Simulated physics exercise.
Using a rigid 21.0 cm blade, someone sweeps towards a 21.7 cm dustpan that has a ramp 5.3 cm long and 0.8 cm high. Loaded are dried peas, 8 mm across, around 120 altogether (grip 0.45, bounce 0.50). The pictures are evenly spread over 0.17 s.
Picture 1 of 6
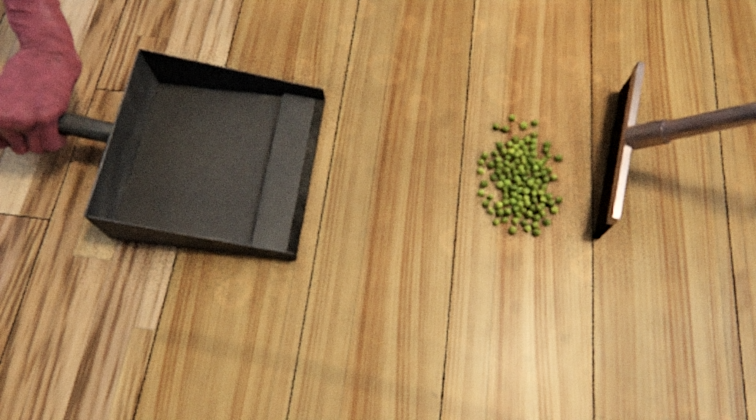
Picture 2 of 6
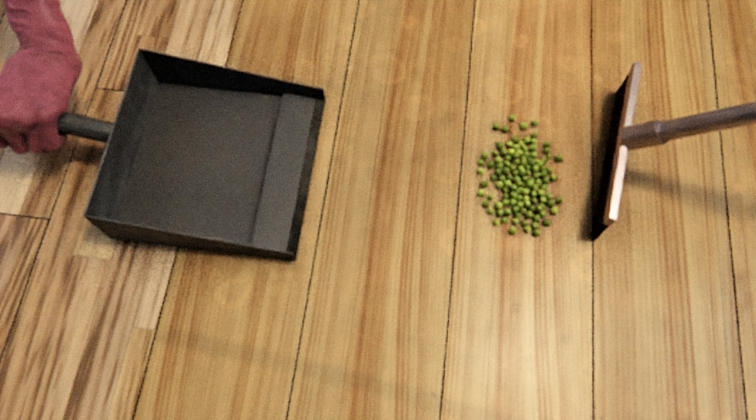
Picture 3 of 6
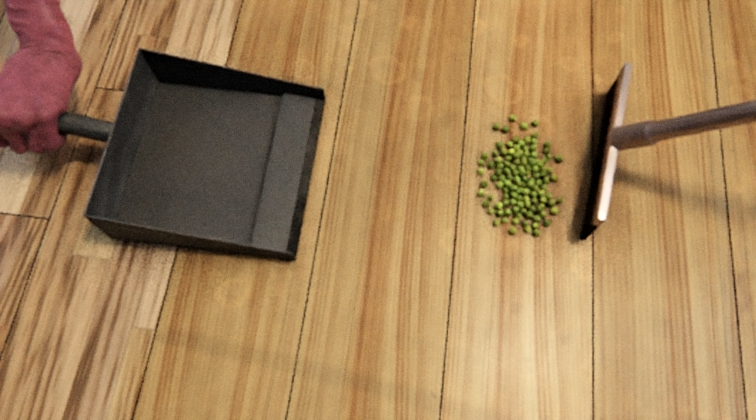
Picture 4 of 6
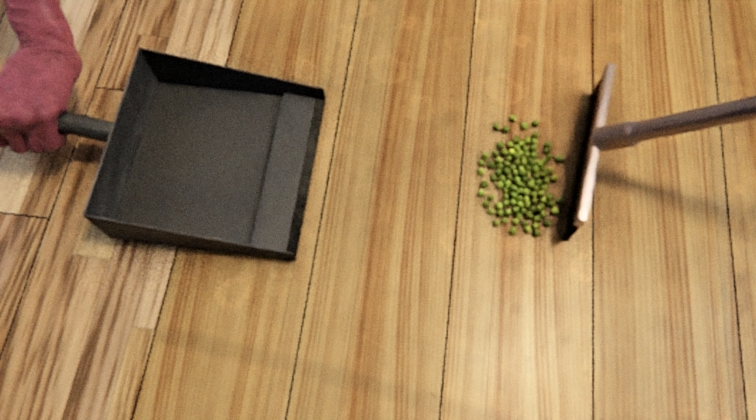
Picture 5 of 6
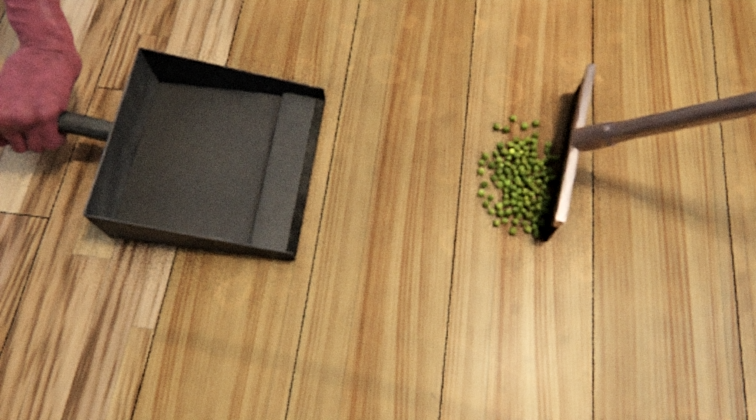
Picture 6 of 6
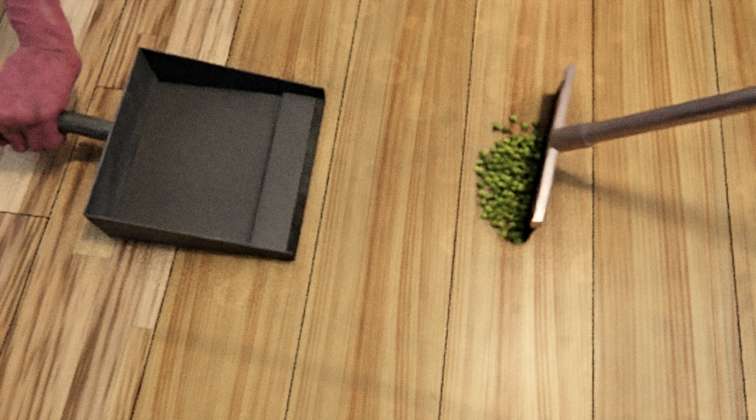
A flat blade on a long handle sliding left across a wooden floor, pressing into green peas while a gloved hand holds a dustpan still.
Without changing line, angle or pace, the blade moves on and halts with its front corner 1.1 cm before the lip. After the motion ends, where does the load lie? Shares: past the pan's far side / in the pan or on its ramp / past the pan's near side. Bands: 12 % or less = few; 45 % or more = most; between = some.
Shares - far side: Some; pan: Some; near side: Few.
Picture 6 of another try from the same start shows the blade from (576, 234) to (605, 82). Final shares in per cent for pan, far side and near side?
You'd see pan at 0, far at 5 and near at 5.
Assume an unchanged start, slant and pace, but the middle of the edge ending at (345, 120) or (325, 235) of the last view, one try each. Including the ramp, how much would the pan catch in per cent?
Around 20 per cent, and around 15 per cent.
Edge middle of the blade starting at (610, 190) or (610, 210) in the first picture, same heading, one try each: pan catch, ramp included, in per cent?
The two tries give about 25 % and about 20 %.
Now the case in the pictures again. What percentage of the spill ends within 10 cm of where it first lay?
The figure is some 0 percent.
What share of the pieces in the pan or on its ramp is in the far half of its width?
Roughly 50 in a hundred.
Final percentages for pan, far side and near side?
Far side 15, pan 20, near side 5.
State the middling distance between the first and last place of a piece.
That distance is around 26 cm.
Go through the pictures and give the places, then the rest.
The first frame shows blade from (613, 220) to (637, 71), moved 0.0 cm, 0 of the pieces shifted so far; middle of the pieces at (524, 179); pan at (207, 164).
The second frame shows blade from (609, 220) to (634, 71), moved 0.4 cm, 0 of the pieces shifted so far; middle of the pieces at (525, 179).
The third frame shows blade from (598, 221) to (625, 71), moved 1.6 cm, 0 of the pieces shifted so far; middle of the pieces at (525, 179).
The fourth frame shows blade from (580, 221) to (608, 72), moved 3.7 cm, 0 of the pieces shifted so far; middle of the pieces at (525, 179).
The fifth frame shows blade from (558, 222) to (589, 72), moved 6.1 cm, 11 of the pieces shifted so far; middle of the pieces at (517, 180).
The sixth frame shows blade from (535, 223) to (569, 73), moved 8.5 cm, 108 of the pieces shifted so far; middle of the pieces at (511, 178); pan at (207, 163).
Then, 0.18 s after the last picture, middle of the blade 15 cm from the lip; 0 % over the lip, far side 10 %, near side 0 %.
Then, 0.30 s after the last picture, middle of the blade 6 cm from the lip; 0 % over the lip, far side 15 %, near side 5 %.
Then, 0.55 s after the last picture, middle of the blade 3 cm from the lip; 35 % over the lip, far side 15 %, near side 5 %.
In the end, far side 15 %, pan 20 %, near side 5 %, in front of the lip or behind the blade 55 %.
